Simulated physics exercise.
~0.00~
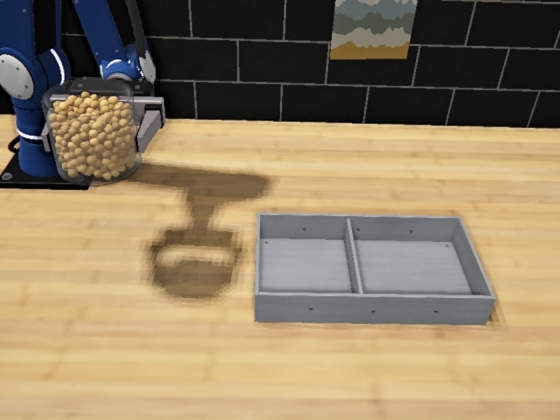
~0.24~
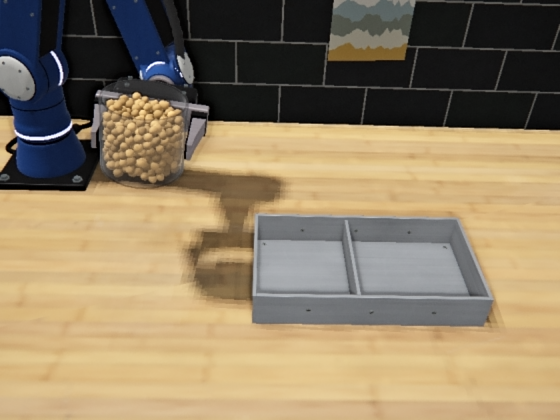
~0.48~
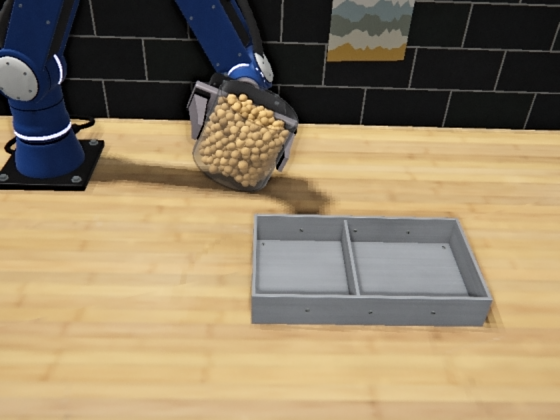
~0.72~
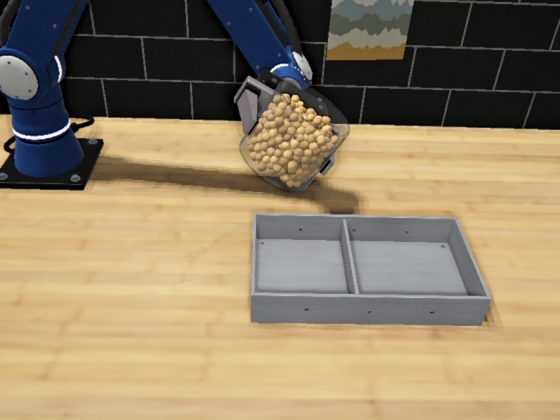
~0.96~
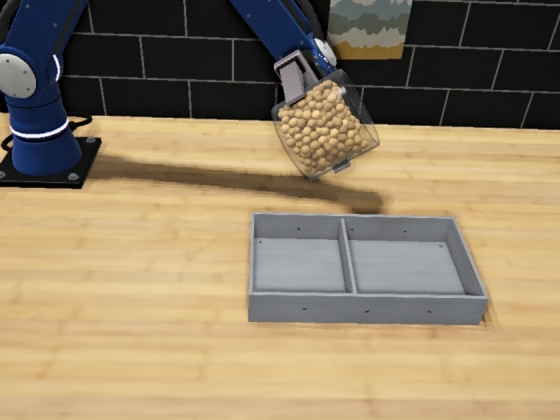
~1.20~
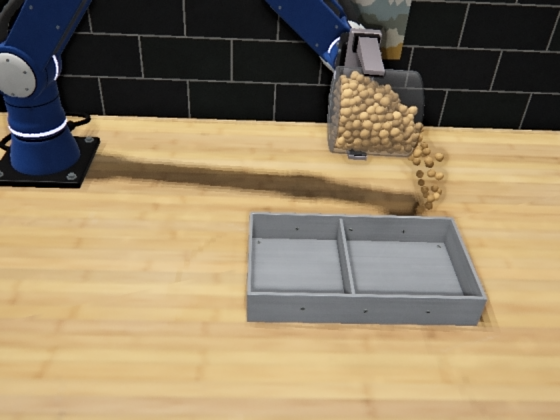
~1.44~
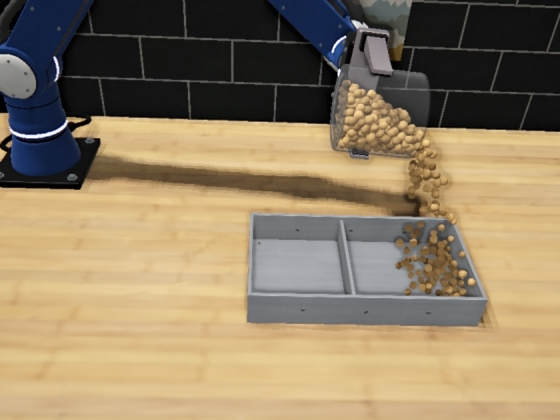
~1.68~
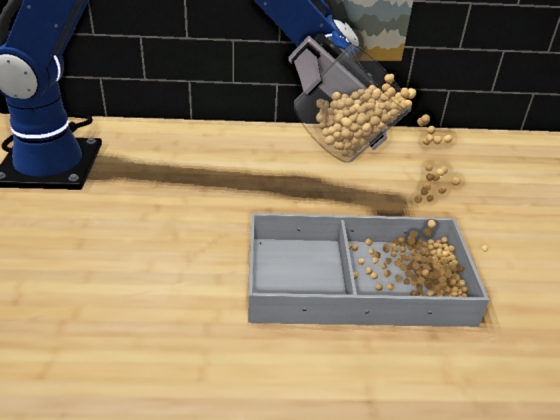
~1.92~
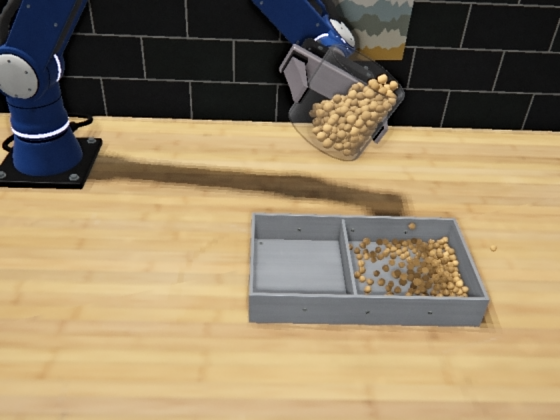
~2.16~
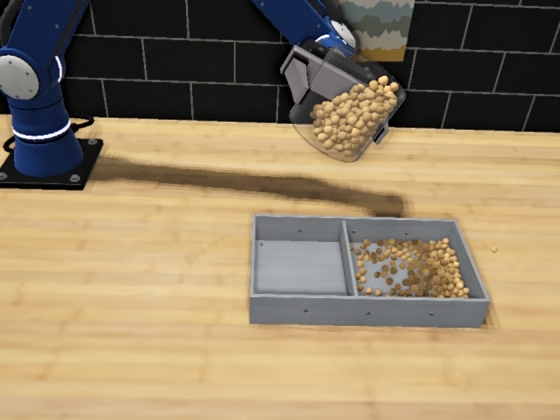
A blue robot arm holding a clear container of round tan chickpeas stands at the left of a pale wooden counter, seen from the front and slightly above, with black tiles behind. A grey box split into two parts by a cross wall sits right of centre. The arm carries the container rightward, tilting it as it goes, until it lies on its side beyond the box. Chickpeas stream into the right part and scatter across its floor. The arm then draws back and tips the container partly upright, ending the pour. Finally it holds still with many chickpeas left inside, the left part empty and a stray or so on the counter.
